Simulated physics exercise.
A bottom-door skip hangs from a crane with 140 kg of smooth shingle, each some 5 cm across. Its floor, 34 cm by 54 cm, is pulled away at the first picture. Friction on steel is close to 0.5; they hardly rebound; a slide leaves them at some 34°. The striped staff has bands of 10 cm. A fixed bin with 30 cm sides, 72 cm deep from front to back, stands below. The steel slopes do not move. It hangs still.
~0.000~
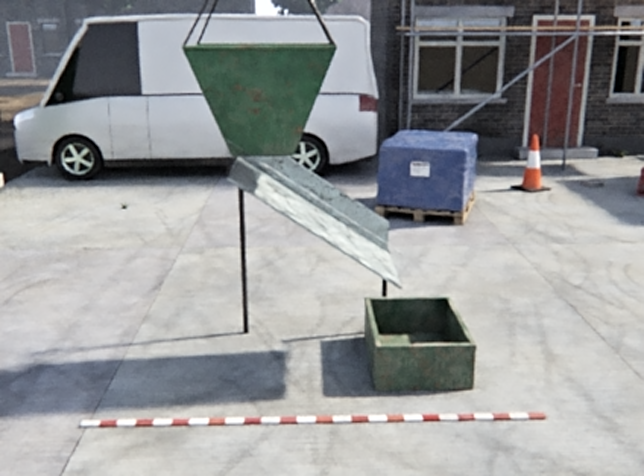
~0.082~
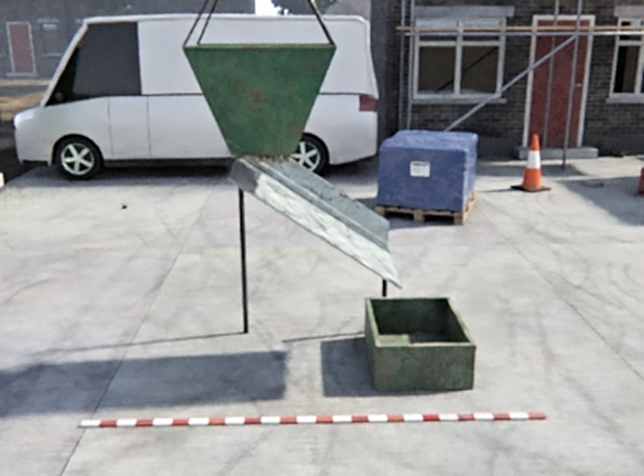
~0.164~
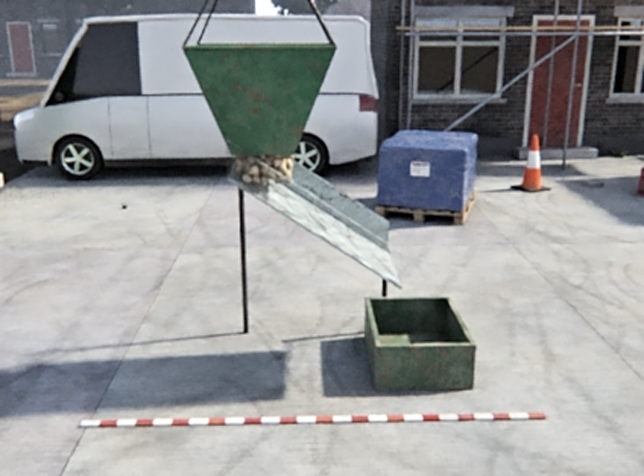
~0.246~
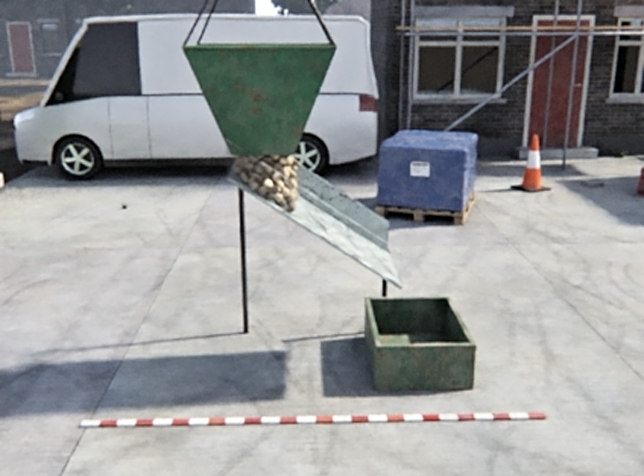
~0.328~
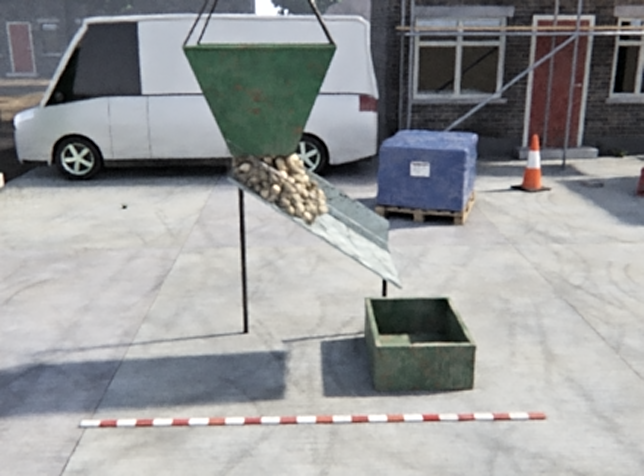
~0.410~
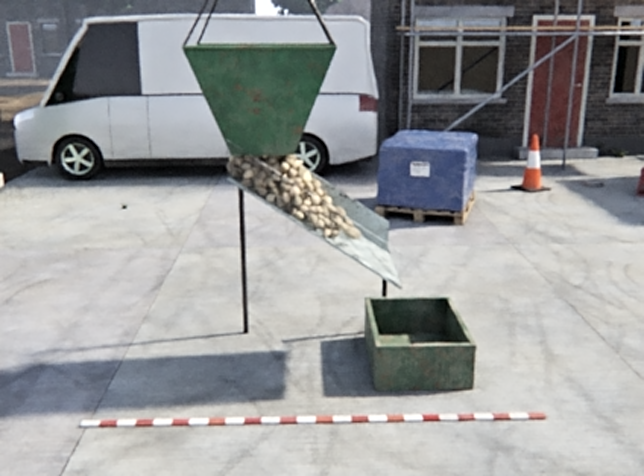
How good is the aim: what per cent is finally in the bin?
About 64 per cent.
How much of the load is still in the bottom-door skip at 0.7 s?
It holds some 0 per cent.
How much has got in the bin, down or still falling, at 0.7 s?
Some 10 per cent.
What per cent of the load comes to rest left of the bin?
Near 0 in a hundred.
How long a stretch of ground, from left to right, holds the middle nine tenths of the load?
About 140 cm.
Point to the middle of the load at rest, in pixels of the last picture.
Near (444, 351).
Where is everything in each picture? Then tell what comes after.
The outlet is at (262, 146); nothing has dropped yet, in the first frame.
The outlet is at (262, 146); 6 % is out, in the second frame.
Outlet at (262, 146), the stream shows down to (269, 175); 81 % still inside, in the third frame.
Outlet at (262, 146), the stream shows down to (292, 200); 65 % still inside, in the fourth frame.
Outlet at (262, 146), the stream shows down to (312, 212); 51 % still inside, in the fifth frame.
Outlet at (262, 146), the stream shows down to (347, 228); 37 % still inside, in the sixth frame.
After 0.7 s, 2 % in the bottom-door skip, 86 % on the steel, 1 % falling or lying left of the bin, 11 % falling or lying in the bin; the stones farthest right are at (458, 316).
After 1.1 s, 0 % in the bottom-door skip, 42 % on the steel, 1 % falling or lying left of the bin, 45 % falling or lying in the bin, 13 % falling or lying beside or right of the bin; the stones farthest right are at (555, 350).
After 1.7 s, 0 % in the bottom-door skip, 1 % falling or lying left of the bin, 67 % falling or lying in the bin, 32 % falling or lying beside or right of the bin.
After 2.6 s, 0 % in the bottom-door skip, 1 % falling or lying left of the bin, 64 % falling or lying in the bin, 36 % falling or lying beside or right of the bin.
After 4.5 s, 0 % in the bottom-door skip, 1 % left of the bin, 64 % in the bin, 36 % beside or right of the bin.
